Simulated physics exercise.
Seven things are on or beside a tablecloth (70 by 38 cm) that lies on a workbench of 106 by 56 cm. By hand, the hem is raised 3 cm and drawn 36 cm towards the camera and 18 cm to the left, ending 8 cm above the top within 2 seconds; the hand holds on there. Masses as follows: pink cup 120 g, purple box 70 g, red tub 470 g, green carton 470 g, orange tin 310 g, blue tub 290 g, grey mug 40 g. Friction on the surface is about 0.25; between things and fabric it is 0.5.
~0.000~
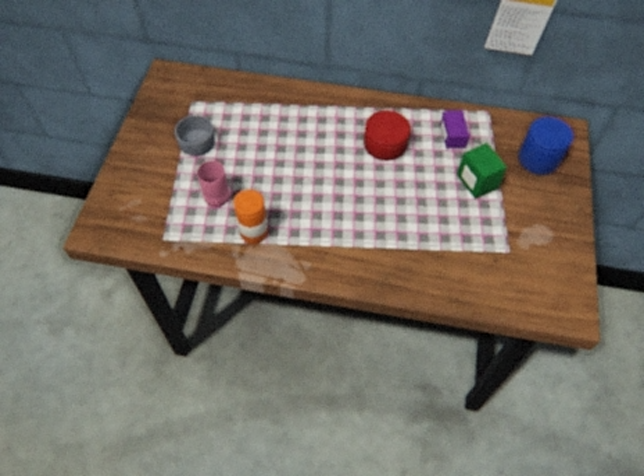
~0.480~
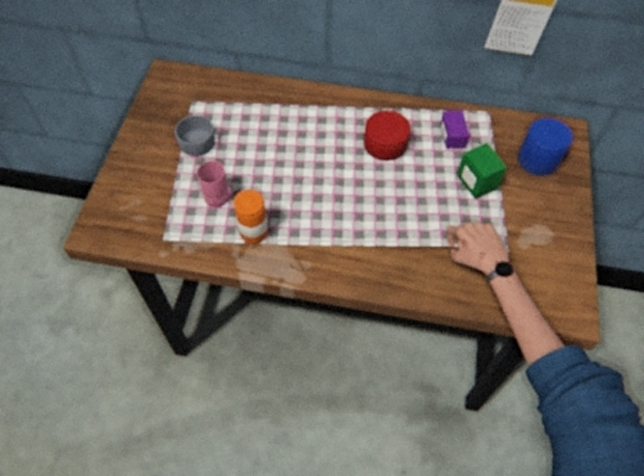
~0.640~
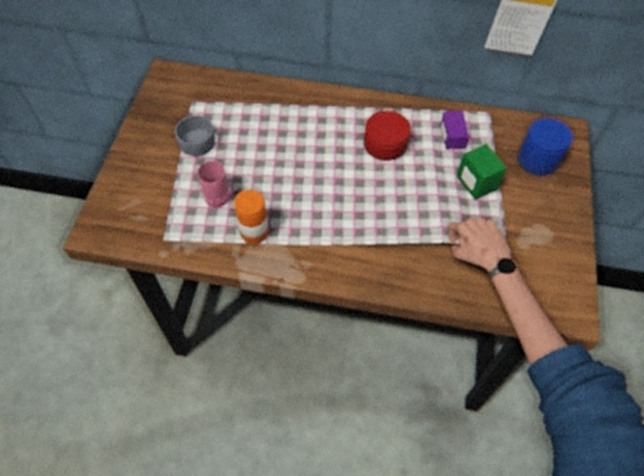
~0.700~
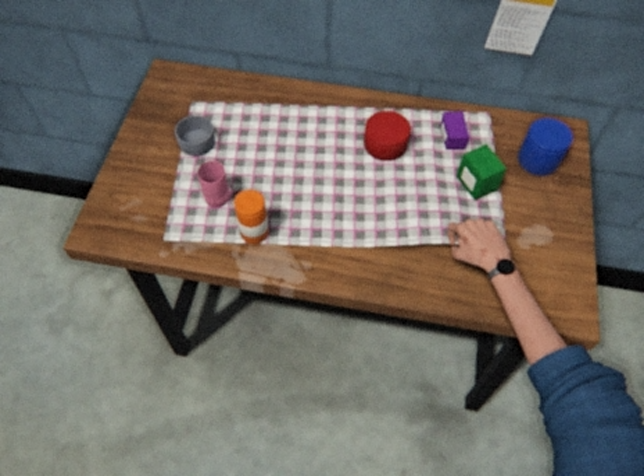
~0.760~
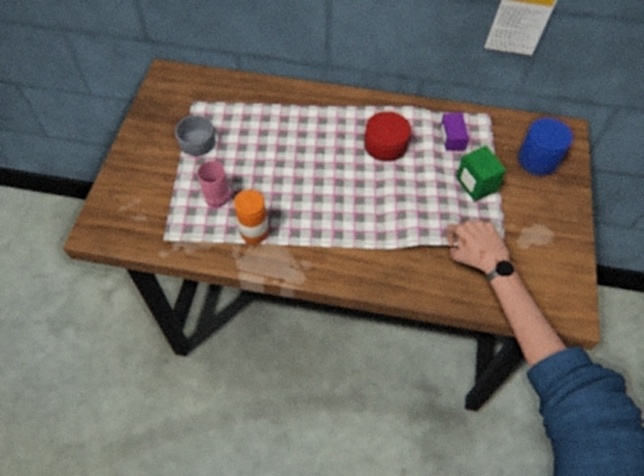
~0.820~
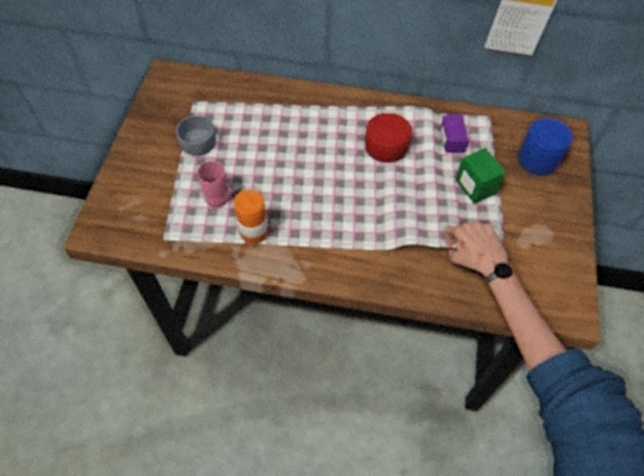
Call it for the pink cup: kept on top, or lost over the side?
Kept on top.
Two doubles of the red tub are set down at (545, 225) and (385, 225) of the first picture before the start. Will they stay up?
Still on top, then off the top.
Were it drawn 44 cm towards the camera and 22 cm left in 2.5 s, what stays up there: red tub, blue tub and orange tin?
In that case red tub is lost over the edge, blue tub holds on and orange tin is lost over the edge.
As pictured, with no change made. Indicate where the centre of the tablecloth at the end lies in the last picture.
(318, 285) or thereabouts.
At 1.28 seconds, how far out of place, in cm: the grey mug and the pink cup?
The grey mug is about 4 cm off and the pink cup about 0 cm.
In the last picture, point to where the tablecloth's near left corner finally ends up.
(160, 205), roughly.
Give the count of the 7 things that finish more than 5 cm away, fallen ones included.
After counting, the figure is 6.
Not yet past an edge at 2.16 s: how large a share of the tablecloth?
About 70 per cent.
By 1.3 s, 100 % of the tablecloth is still over the top; green carton 12 cm off its start, purple box 10 cm off its start, red tub 8 cm off its start.
By 1.7 s, 90 % of the tablecloth is still over the top; pink cup 1 cm off its start, green carton 28 cm off its start, purple box 26 cm off its start.
By 2.2 s, 70 % of the tablecloth is still over the top; pink cup 1 cm off its start at (216, 175), green carton over the edge, purple box 42 cm off its start at (433, 287).
By 2.6 s, 60 % of the tablecloth is still over the top; pink cup 5 cm off its start, purple box over the edge, green carton over the edge.
By 4.2 s, 60 % of the tablecloth is still over the top; pink cup 5 cm off its start at (227, 187), purple box over the edge, green carton over the edge, red tub 37 cm off its start at (372, 278).
